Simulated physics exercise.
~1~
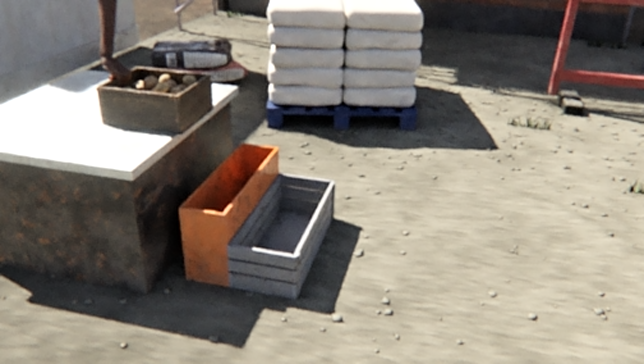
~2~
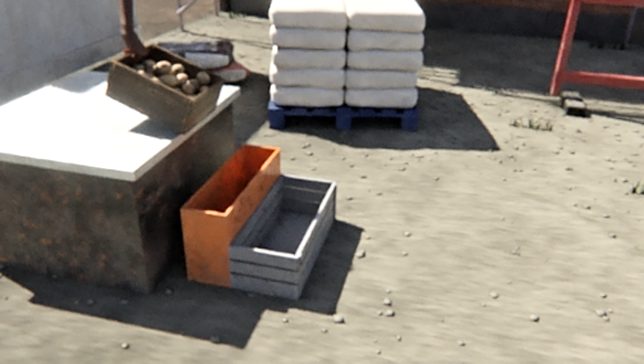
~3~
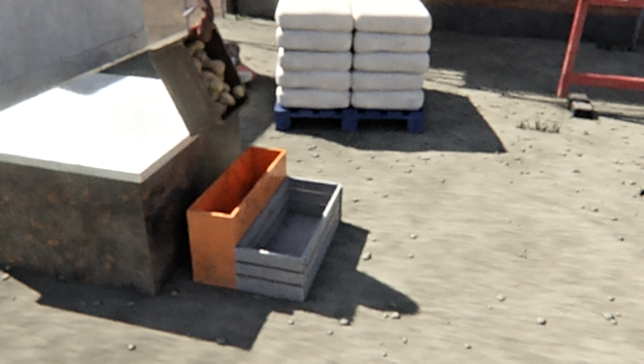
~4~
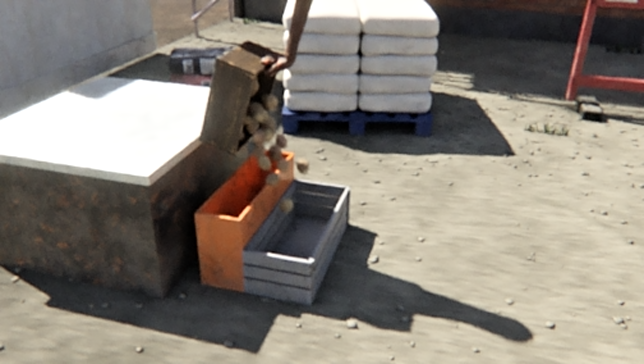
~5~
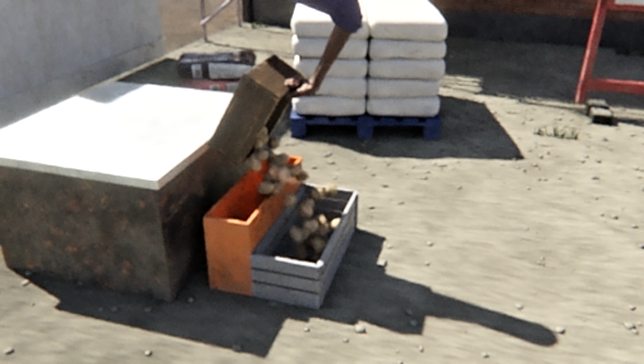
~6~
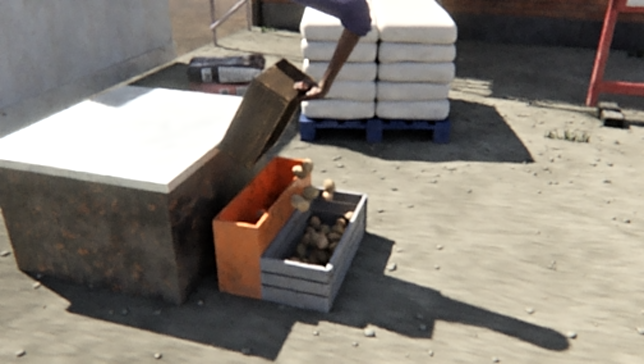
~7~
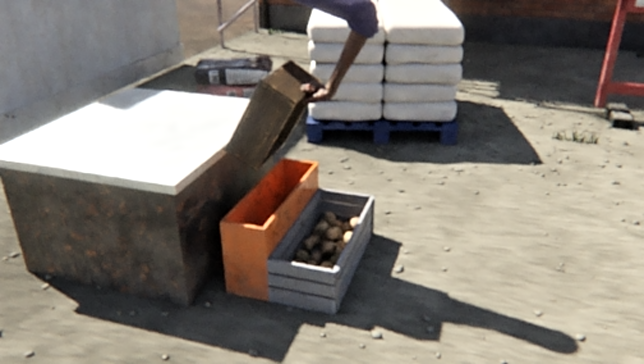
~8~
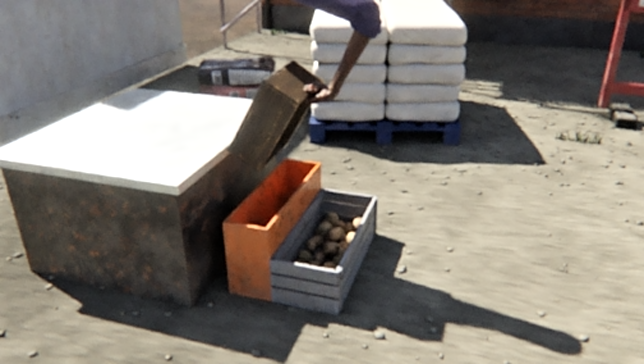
To begin with, a dark crate of potatoes sits on a white-topped bench, with an orange trough and a grey slatted bin side by side on the ground below and stacked white sacks behind. Someone's arm lifts and tilts the crate, swinging it right to the bench's edge. As it tips past upright, the potatoes start to tumble out. They pour down over the trough, many of them bouncing or dropping into the grey bin. The last few fall while the hand holds the crate steeply tipped, and the potatoes finally rest heaped in the grey bin, with none plainly visible in the trough.
